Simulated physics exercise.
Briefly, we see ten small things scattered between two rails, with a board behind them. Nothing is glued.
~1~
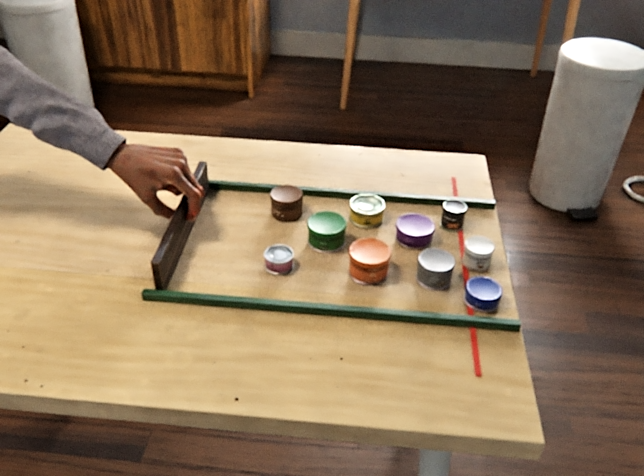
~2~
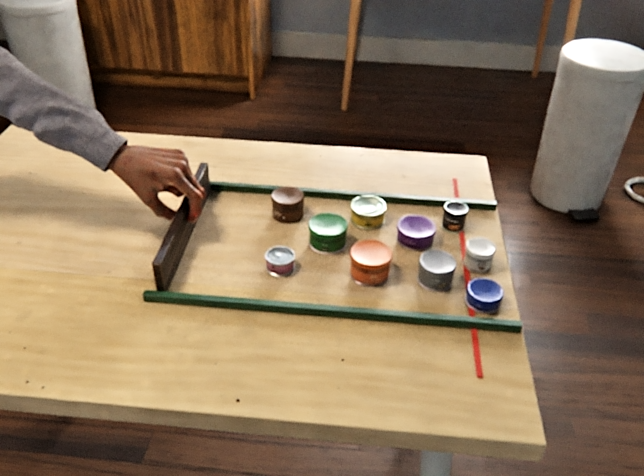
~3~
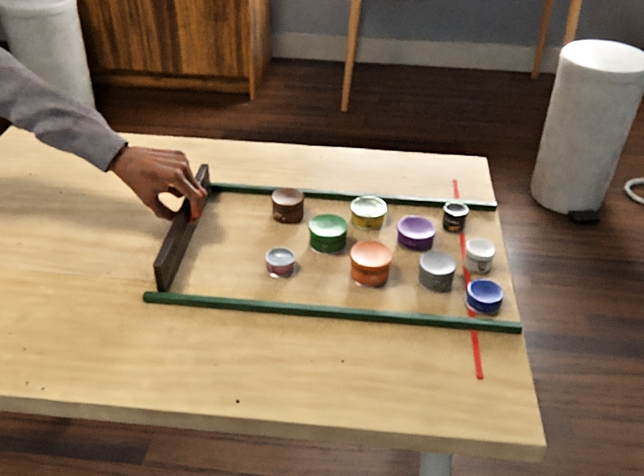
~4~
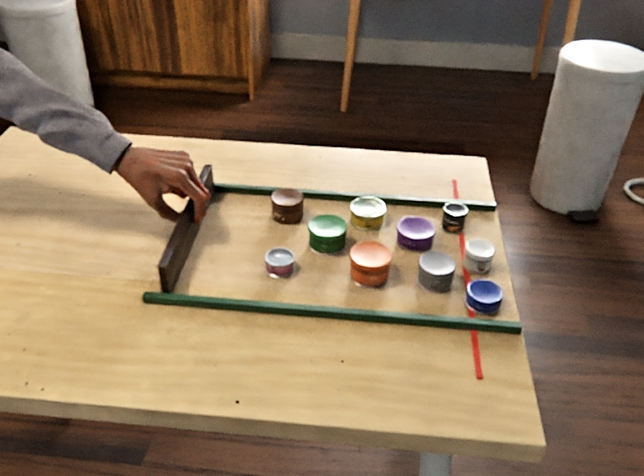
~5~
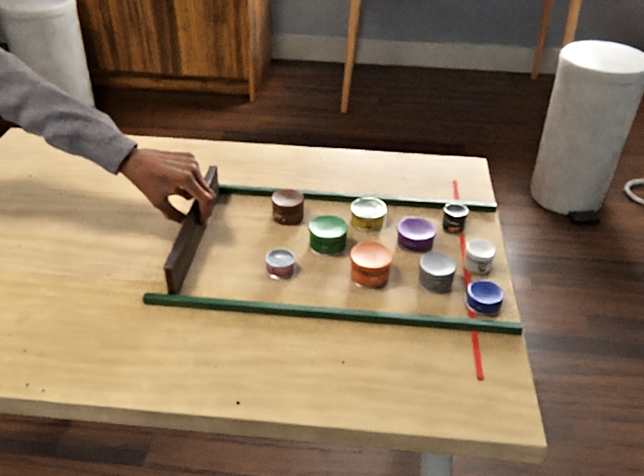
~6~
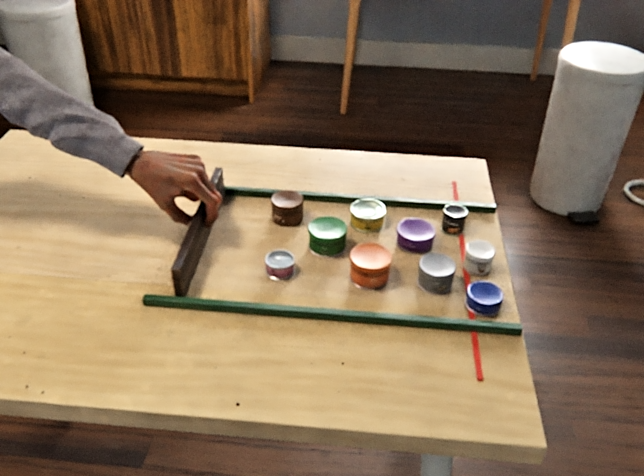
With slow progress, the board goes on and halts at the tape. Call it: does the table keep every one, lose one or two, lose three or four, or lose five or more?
It loses five or more.
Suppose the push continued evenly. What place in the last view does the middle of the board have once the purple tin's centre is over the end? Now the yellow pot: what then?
The middle is at (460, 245) when it's the purple tin, and at (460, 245) when it's the yellow pot.
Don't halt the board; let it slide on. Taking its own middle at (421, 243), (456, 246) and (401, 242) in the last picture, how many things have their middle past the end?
Past the end: 0, 3 and 0.
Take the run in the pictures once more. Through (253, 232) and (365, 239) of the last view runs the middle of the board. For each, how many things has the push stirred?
Counts: 0 and 7.
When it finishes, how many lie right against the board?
4 touch it.
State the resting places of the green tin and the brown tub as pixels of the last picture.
Final positions - green tin around (485, 250), brown tub around (478, 222).
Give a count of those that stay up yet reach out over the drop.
It would come to 0.
Soon after, none off yet; blue tin at rest near (484, 299); white pot at rest near (479, 258); black pot at rest near (454, 220).
Then, none off yet; blue tin moving near (488, 300); white pot at rest near (480, 258); black pot at rest near (456, 221).
At rest, the number that fall off is five or more; fallen, yellow pot, orange tin, purple tin, grey tin, black pot and white pot.
